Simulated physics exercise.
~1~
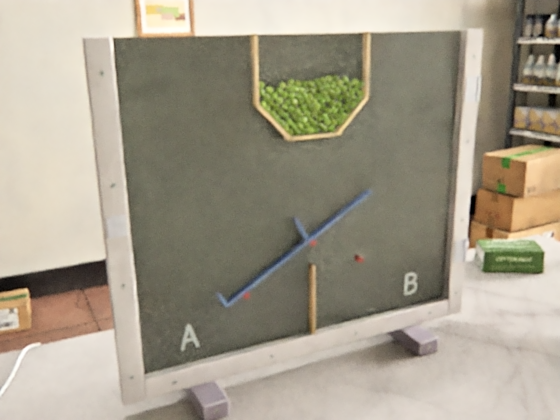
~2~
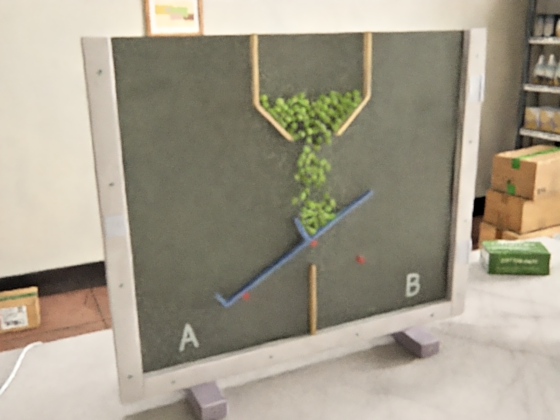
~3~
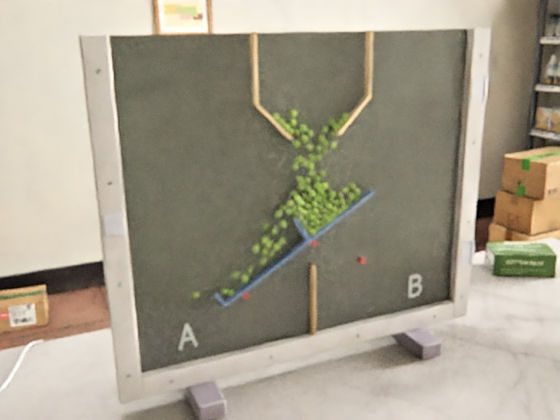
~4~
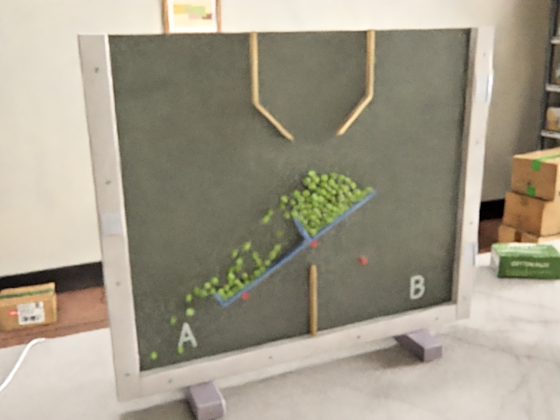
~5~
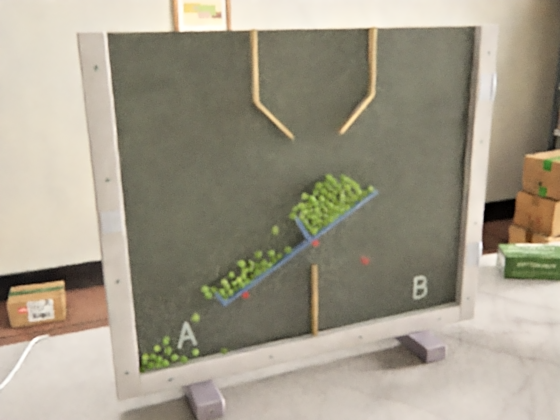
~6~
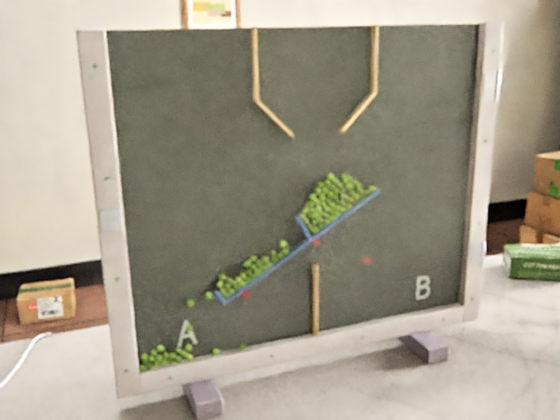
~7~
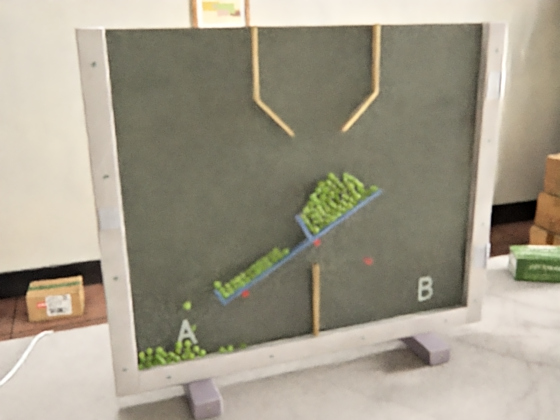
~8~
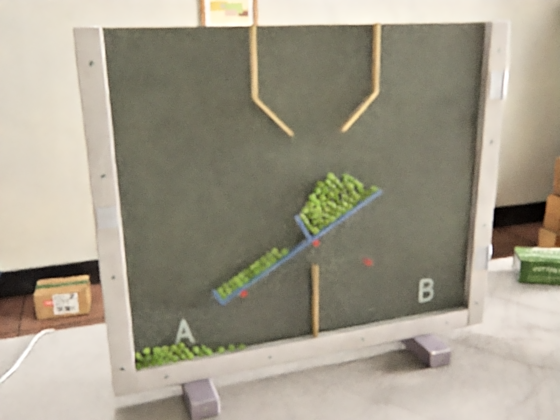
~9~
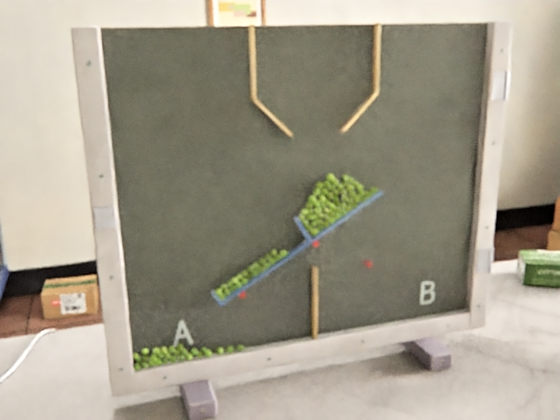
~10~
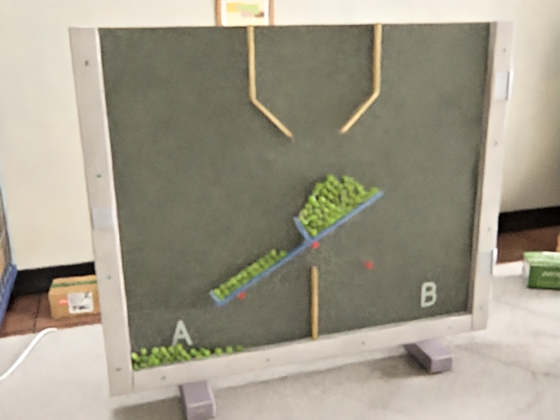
A dark upright board held a hopper of green peas that poured onto a tilted blue tray, where most piled up against its small peg and lower lip while some spilled off the left end into bin A, leaving bin B empty.
